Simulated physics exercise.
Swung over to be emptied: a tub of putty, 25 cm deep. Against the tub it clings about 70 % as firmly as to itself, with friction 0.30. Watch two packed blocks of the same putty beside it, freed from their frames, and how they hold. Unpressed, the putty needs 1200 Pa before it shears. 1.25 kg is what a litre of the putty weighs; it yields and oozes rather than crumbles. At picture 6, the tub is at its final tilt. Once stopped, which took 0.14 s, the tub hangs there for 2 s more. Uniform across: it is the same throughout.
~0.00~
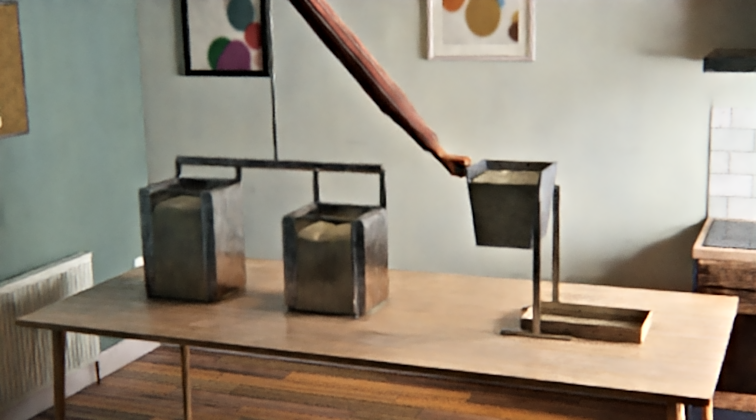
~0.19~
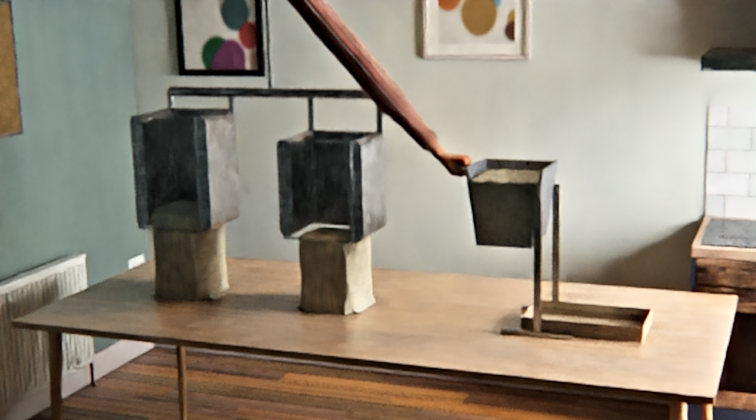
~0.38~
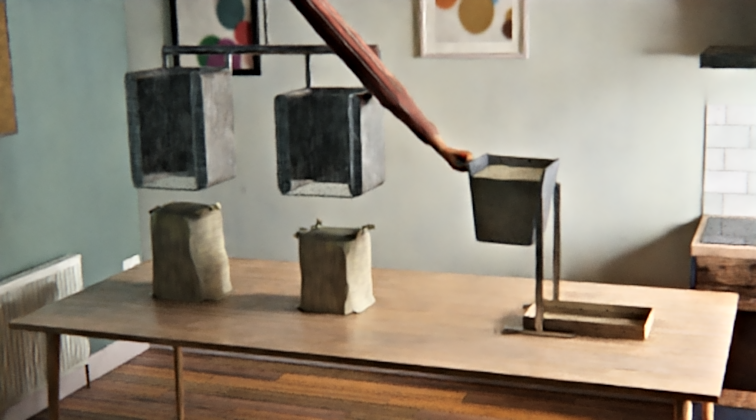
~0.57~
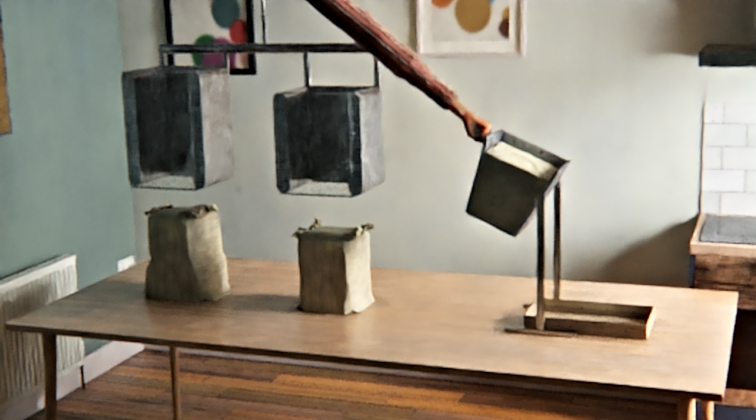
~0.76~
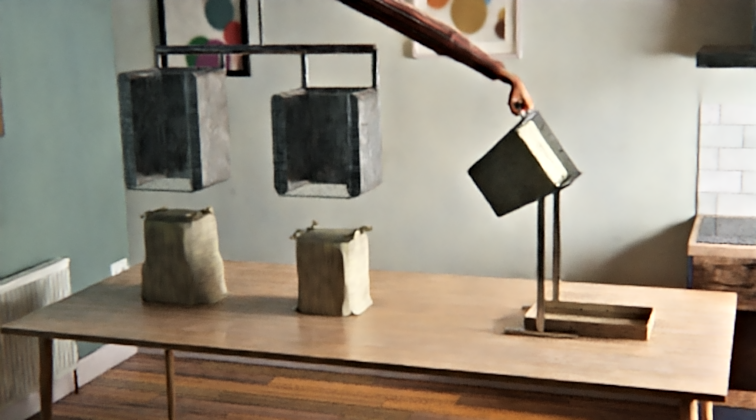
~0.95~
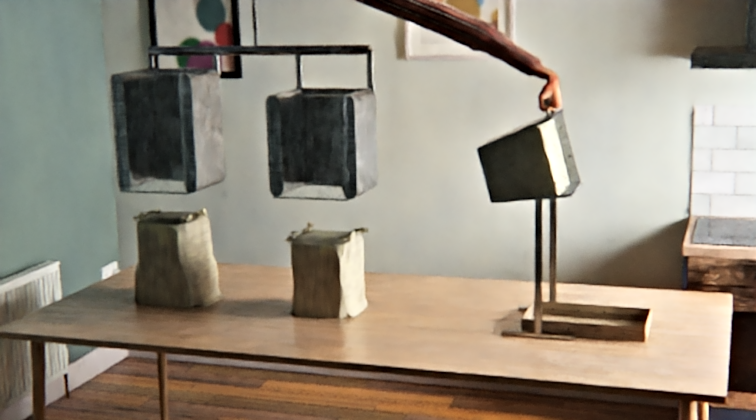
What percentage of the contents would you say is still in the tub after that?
I would say about 100 %.
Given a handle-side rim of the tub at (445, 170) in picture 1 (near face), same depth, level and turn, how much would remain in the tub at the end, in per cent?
About 100 per cent.
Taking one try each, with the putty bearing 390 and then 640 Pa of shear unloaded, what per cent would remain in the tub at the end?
The two runs give near 80 % and near 100 % respectively.
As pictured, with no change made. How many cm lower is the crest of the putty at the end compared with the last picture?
The top ends up some 0 cm below its level in the last picture.
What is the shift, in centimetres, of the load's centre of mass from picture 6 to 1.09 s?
Some 0 cm.
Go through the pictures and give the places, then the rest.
In the first frame, handle-side rim at (467, 170), tilt 0 degrees; highest point of the putty at (526, 183); test blocks 36 cm, 29 cm high (left to right).
In the second frame, handle-side rim at (467, 169), tilt 0 degrees; highest point of the putty at (527, 182); test blocks 35 cm, 29 cm high (left to right).
In the third frame, handle-side rim at (470, 165), tilt 2 degrees; highest point of the putty at (479, 177); test blocks 34 cm, 29 cm high (left to right).
In the fourth frame, handle-side rim at (487, 139), tilt 24 degrees; highest point of the putty at (485, 153); test blocks 33 cm, 29 cm high (left to right).
In the fifth frame, handle-side rim at (525, 120), tilt 55 degrees; highest point of the putty at (515, 132); test blocks 33 cm, 29 cm high (left to right).
In the sixth frame, handle-side rim at (551, 120), tilt 75 degrees; highest point of the putty at (536, 128); test blocks 33 cm, 29 cm high (left to right).
By 1.09 s, the tub is at 75 degrees and holds 100 %.
By 1.26 s, the tub is at 75 degrees and holds 100 %.
By 1.43 s, the tub is at 75 degrees and holds 100 %.
By 1.60 s, the tub is at 75 degrees and holds 100 %.
By 2.95 s, at the end, the tub is at 75 degrees and holds 100 %.
